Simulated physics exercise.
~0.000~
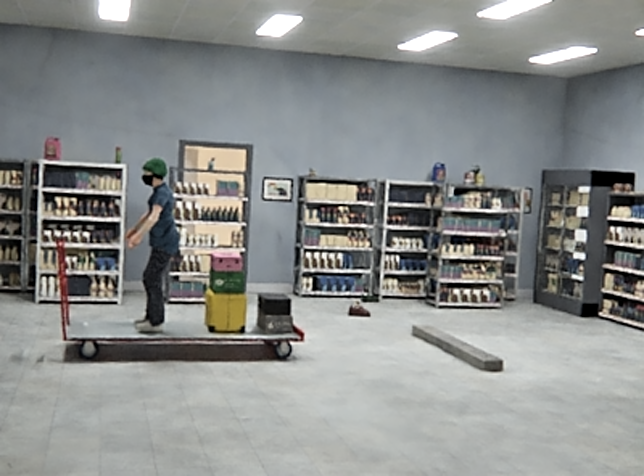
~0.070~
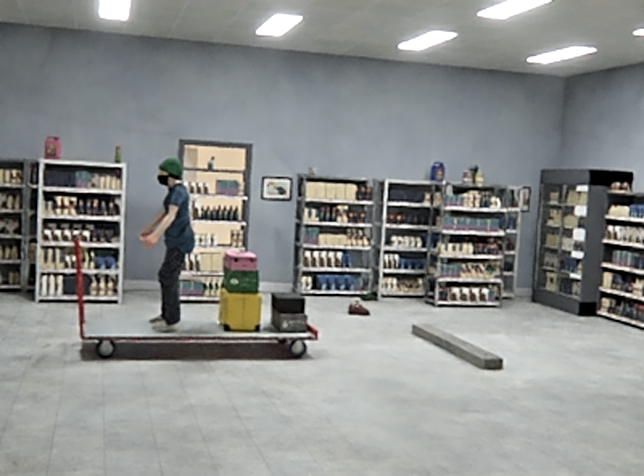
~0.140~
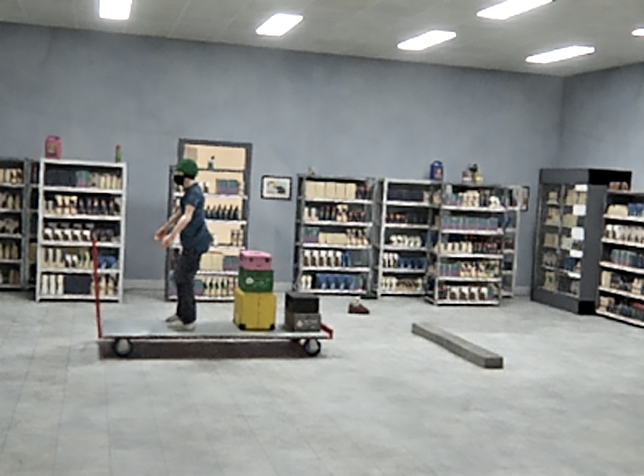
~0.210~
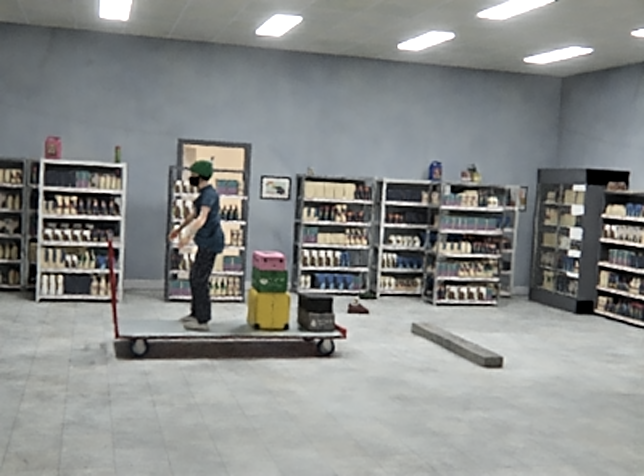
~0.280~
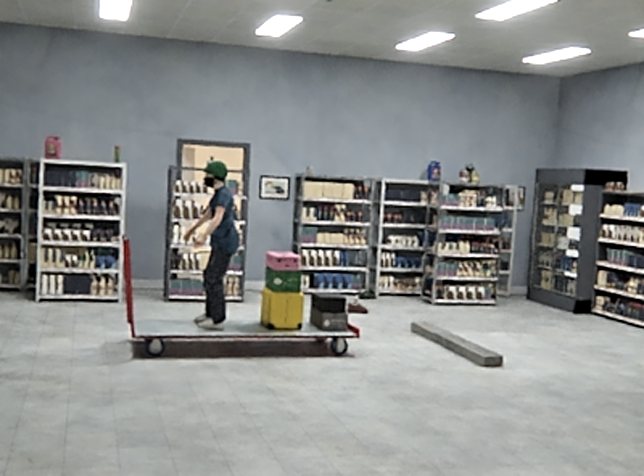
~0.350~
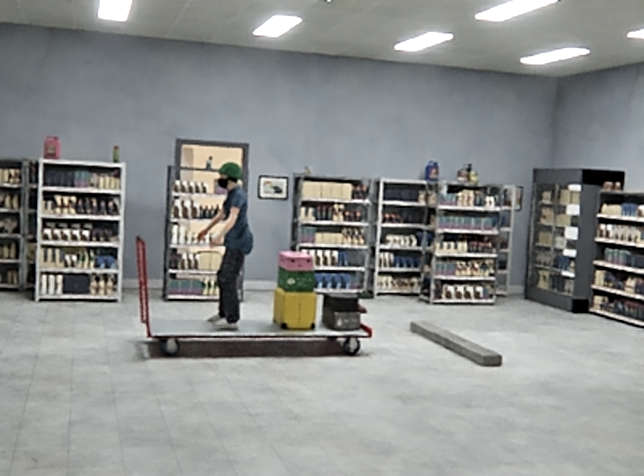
In a grey-walled storeroom lined with stocked shelves, a person in a green cap and dark mask stands on a flat cart behind stacked pink, green and yellow boxes and a dark stack. The cart rolls steadily right, passing the doorway, while the rider stays upright, forearms held out in front.
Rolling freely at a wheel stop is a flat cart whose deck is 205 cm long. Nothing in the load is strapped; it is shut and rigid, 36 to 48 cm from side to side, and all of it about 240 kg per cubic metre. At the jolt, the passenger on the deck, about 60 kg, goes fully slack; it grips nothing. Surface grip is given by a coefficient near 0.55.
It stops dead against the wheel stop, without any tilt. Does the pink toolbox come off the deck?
Yes.
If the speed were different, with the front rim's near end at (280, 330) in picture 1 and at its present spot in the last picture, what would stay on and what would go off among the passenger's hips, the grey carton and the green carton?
Result: Hips safe; grey safe; green gone.
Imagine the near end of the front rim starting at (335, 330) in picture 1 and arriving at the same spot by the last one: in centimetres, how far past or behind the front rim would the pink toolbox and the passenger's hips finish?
Pink 60 behind, hips 90 behind.
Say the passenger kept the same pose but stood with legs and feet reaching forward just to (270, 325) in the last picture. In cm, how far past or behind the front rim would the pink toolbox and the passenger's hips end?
The pink one would end 110 cm past the front rim and the hips 0 cm past it.
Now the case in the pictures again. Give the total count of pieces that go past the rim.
All told, the number is 2.
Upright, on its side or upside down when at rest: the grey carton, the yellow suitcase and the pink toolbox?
Grey upright, yellow upright, pink on its side.
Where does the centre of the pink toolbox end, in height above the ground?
Its centre ends some 10 cm up.
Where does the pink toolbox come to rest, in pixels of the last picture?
Roughly at (479, 334).
Impact comes at 0.90 s.
After 1.15 s the pink toolbox is 37 cm behind the rim, tilted 5°, near (423, 264) in the last picture's view.
After 1.45 s the pink toolbox is 19 cm behind the rim, tilted 20°, near (438, 266) in the last picture's view.
After 1.90 s the pink toolbox is 26 cm past the rim, tilted 110°, near (474, 328) in the last picture's view.
Final state at 2.8 s, past the rim, black crate and pink toolbox; behind it, green carton, grey carton, yellow suitcase and the passenger's hips.
